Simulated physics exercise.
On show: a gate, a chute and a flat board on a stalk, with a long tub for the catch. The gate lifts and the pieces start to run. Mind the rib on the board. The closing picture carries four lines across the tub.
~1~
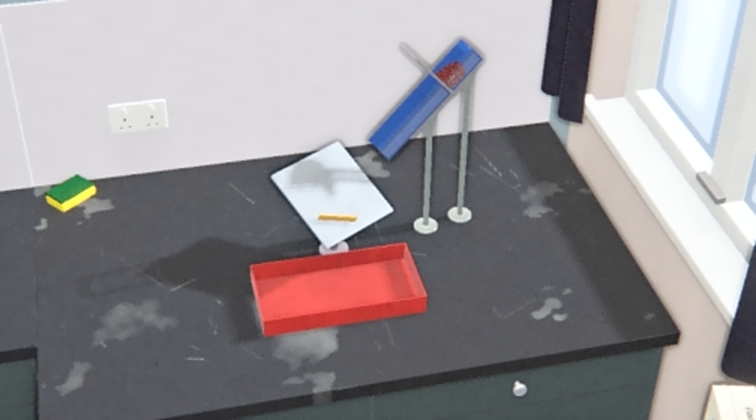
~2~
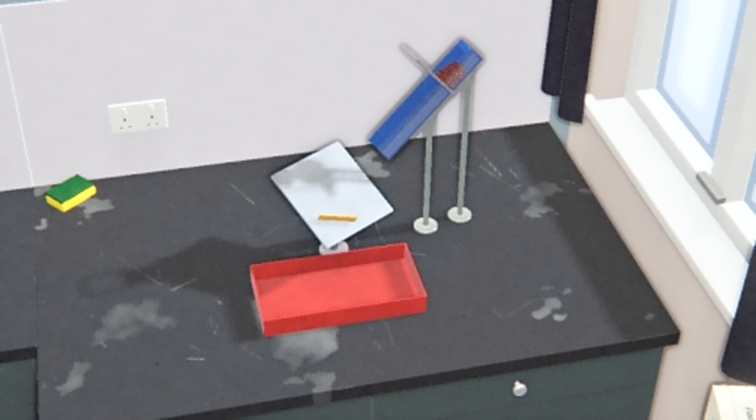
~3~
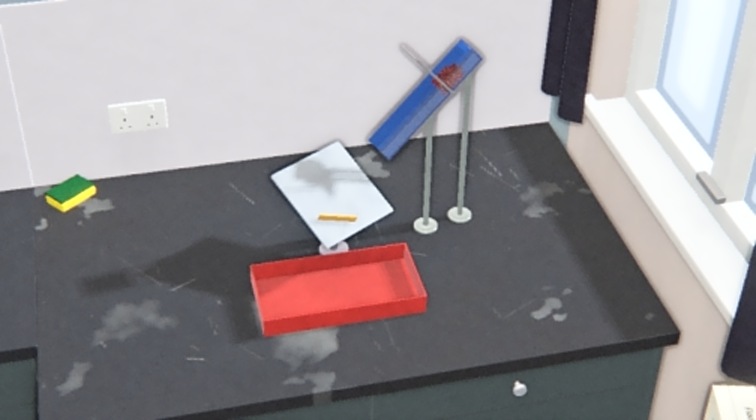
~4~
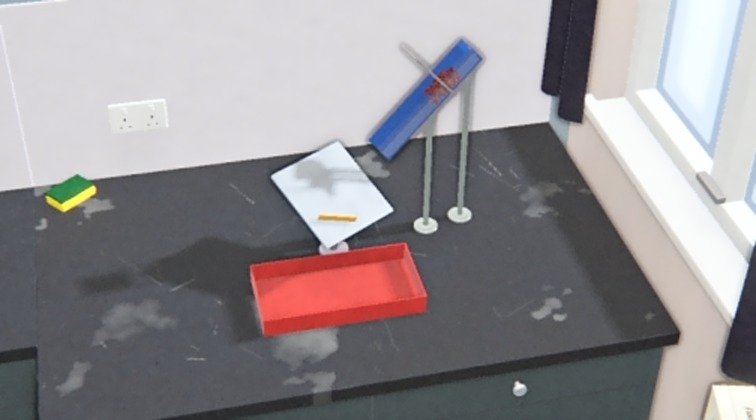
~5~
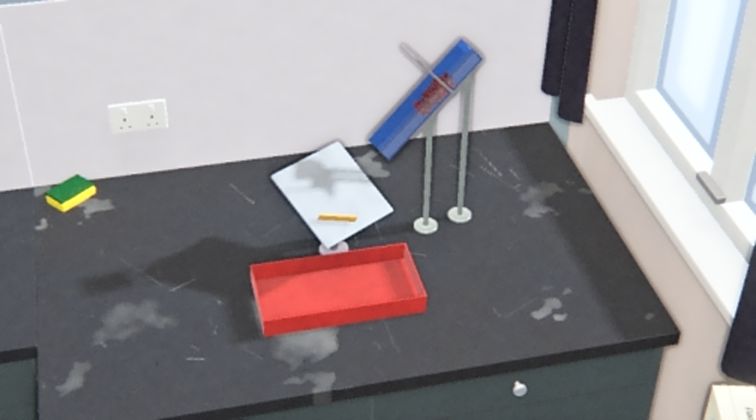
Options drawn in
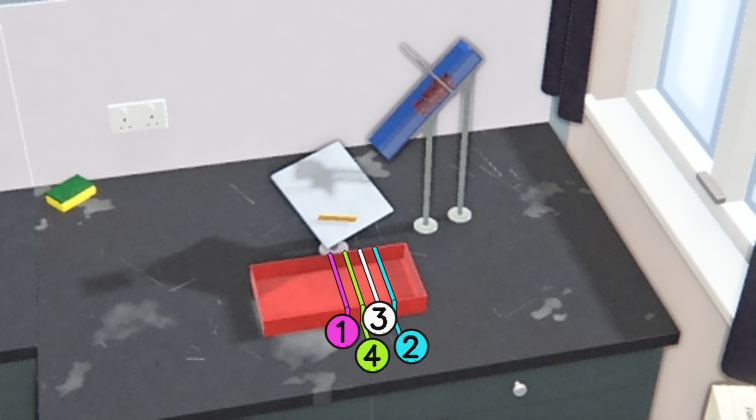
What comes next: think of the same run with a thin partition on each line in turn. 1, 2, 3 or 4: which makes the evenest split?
I would pick line 2.
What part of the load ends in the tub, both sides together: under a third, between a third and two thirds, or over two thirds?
It is between a third and two thirds.
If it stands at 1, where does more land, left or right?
Right.
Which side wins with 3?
More lands on the right.
On the marked copy, line 1 crosses the front rim at (347, 308); line 2 crosses the front rim at (394, 301); line 3 crosses the front rim at (378, 303); line 4 crosses the front rim at (362, 306).
For line 1, of what is caught, a small part on the left of the divider, nearly all on the right.
For line 2, of what is caught, about half on the left of the divider, about half on the right.
For line 3, of what is caught, a small part on the left of the divider, most on the right.
For line 4, of what is caught, a small part on the left of the divider, nearly all on the right.
